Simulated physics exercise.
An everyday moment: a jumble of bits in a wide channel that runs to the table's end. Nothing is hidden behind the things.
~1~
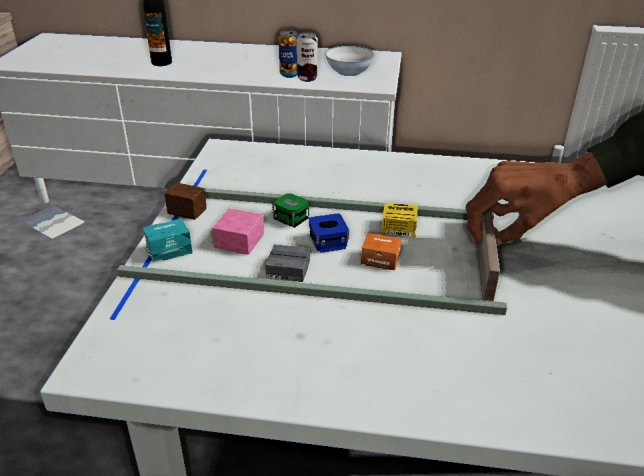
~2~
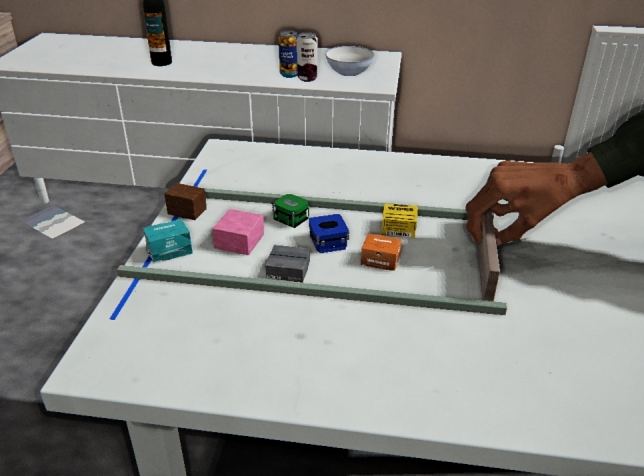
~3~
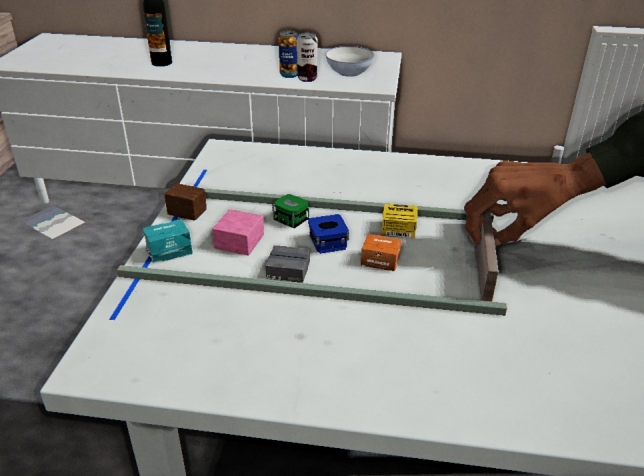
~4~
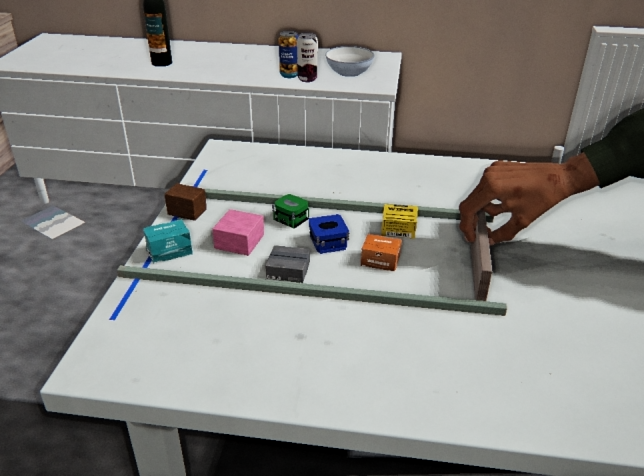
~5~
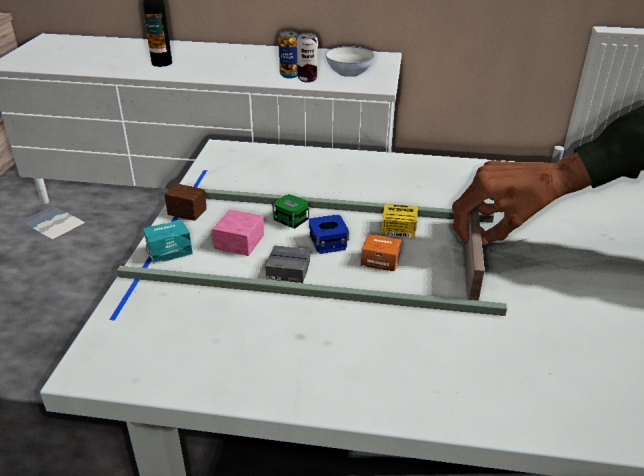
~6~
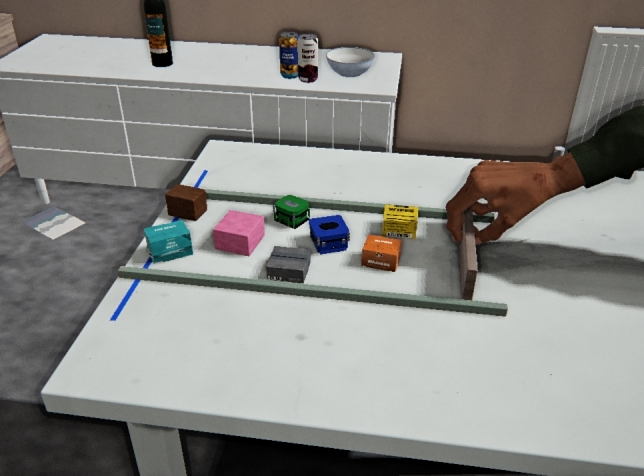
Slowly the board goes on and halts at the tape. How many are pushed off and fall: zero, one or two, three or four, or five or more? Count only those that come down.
The number that fall off is five or more.
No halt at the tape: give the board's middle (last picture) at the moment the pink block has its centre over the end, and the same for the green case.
At (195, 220) for the pink block; at (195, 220) for the green case.
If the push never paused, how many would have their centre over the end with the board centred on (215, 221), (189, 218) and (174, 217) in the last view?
In that order 2, 5 and 5.
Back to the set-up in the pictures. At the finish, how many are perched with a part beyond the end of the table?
Overhanging: 3.
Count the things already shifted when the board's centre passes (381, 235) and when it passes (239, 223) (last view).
2 and 8.
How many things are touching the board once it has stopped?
That makes 3.
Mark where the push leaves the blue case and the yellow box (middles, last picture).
About (154, 216), and the other about (167, 198).
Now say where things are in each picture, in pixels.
Brown block (186, 201); turquoise box (168, 241); pink block (239, 231); board (486, 243); tape (167, 232), in the first frame.
Turquoise box (168, 241); blue case (328, 234), in the second frame.
Pink block (239, 232); orange box (381, 253), in the third frame.
Brown block (186, 202); yellow box (400, 221), in the fourth frame.
Turquoise box (168, 241); board (472, 243), in the fifth frame.
Brown block (187, 202); turquoise box (168, 242); pink block (239, 232); board (466, 243); tape (167, 233), in the sixth frame.
Early on, none off yet; brown block at rest near (187, 202); turquoise box at rest near (168, 242); pink block at rest near (239, 232).
A while later, none off yet; brown block at rest near (187, 202); turquoise box moving near (162, 240); pink block travelled about its own width near (203, 230).
Finally, the number that fall off is five or more; lost, grey box, green case, pink block, turquoise box and brown block.
